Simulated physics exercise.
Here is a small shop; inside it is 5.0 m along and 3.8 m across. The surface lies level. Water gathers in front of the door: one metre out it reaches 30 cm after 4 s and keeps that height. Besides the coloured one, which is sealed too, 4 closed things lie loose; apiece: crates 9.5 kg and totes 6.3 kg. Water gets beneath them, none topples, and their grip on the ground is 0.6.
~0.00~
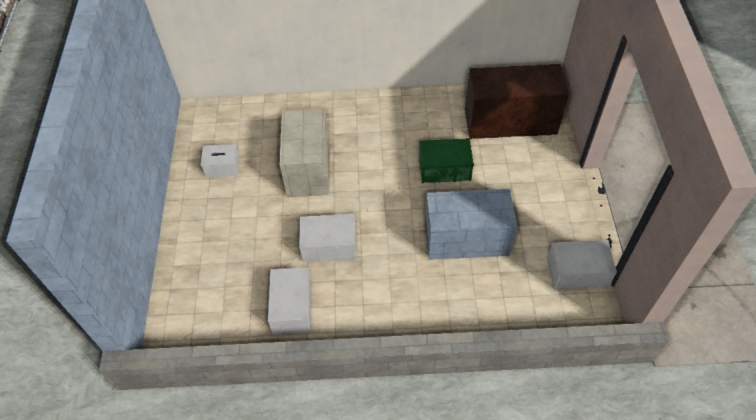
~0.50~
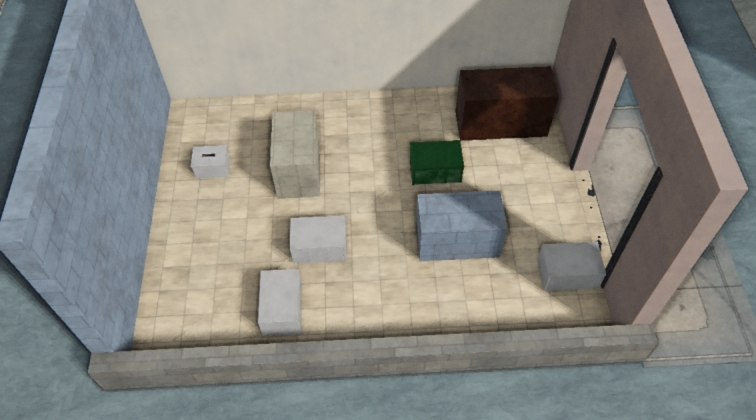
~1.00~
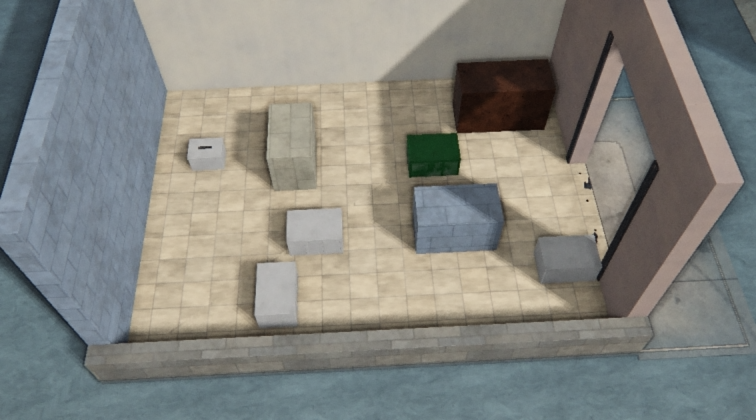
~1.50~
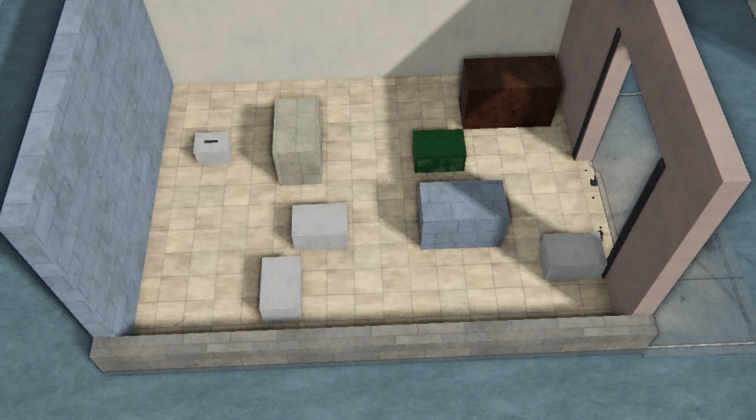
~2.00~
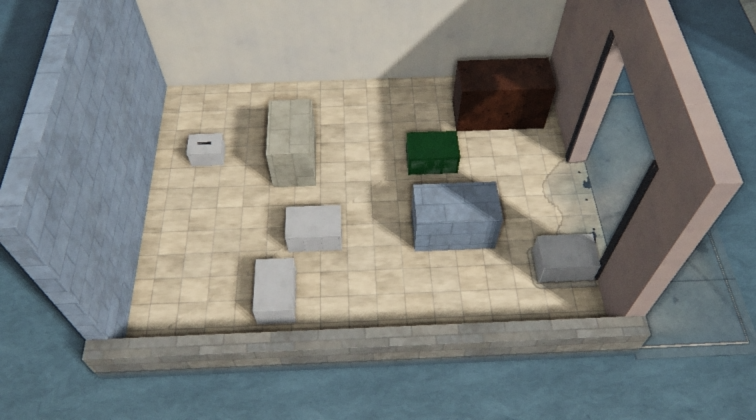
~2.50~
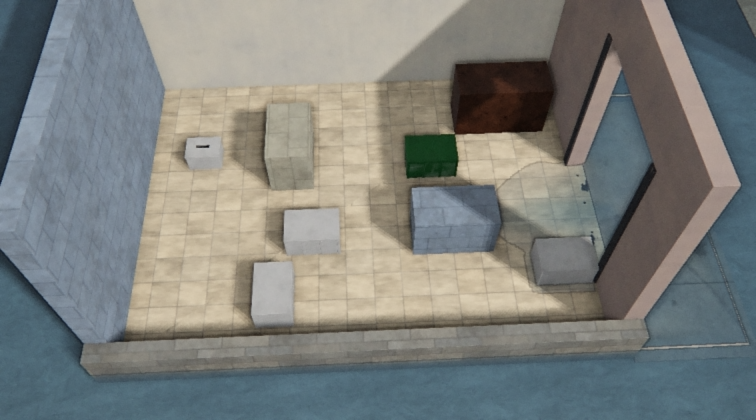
In a small open-topped shop with a tiled floor, green, blue, brown and pale blocks stand still as the view shifts slightly; water covers the ground outside, then a thin, clear sheet spreads inward from the doorway at right.
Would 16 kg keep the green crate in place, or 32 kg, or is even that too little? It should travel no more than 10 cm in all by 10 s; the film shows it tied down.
Verdict: Neither weight holds it.
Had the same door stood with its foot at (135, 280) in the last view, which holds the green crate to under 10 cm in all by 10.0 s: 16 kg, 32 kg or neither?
In that case neither weight holds it.
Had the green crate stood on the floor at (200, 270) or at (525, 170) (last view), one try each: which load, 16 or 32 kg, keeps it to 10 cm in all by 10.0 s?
In that order: Neither holds; neither is enough.
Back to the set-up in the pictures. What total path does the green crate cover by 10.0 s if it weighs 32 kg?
About 300 cm.
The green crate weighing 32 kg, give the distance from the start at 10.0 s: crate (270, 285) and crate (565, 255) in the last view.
In that order: 200 cm, 60 cm.
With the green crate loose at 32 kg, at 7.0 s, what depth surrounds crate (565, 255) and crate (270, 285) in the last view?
About 10 and 11 cm.
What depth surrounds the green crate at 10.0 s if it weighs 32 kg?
Roughly 22 cm.
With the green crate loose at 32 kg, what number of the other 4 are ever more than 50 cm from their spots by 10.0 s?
That makes 4.
After 3.5 s the green crate would be 0 cm from its start with 16 kg and 0 cm from its start with 32 kg; 4 cm of water round it then.
After 4.5 s the green crate would be 61 cm from its start with 16 kg and 5 cm from its start with 32 kg; 8 cm of water round it then.
After 7.0 s the green crate would be 307 cm from its start with 16 kg and 101 cm from its start with 32 kg; 10 cm of water round it then.
After 10.0 s the green crate would be 251 cm from its start with 16 kg and 267 cm from its start with 32 kg; 22 cm of water round it then.
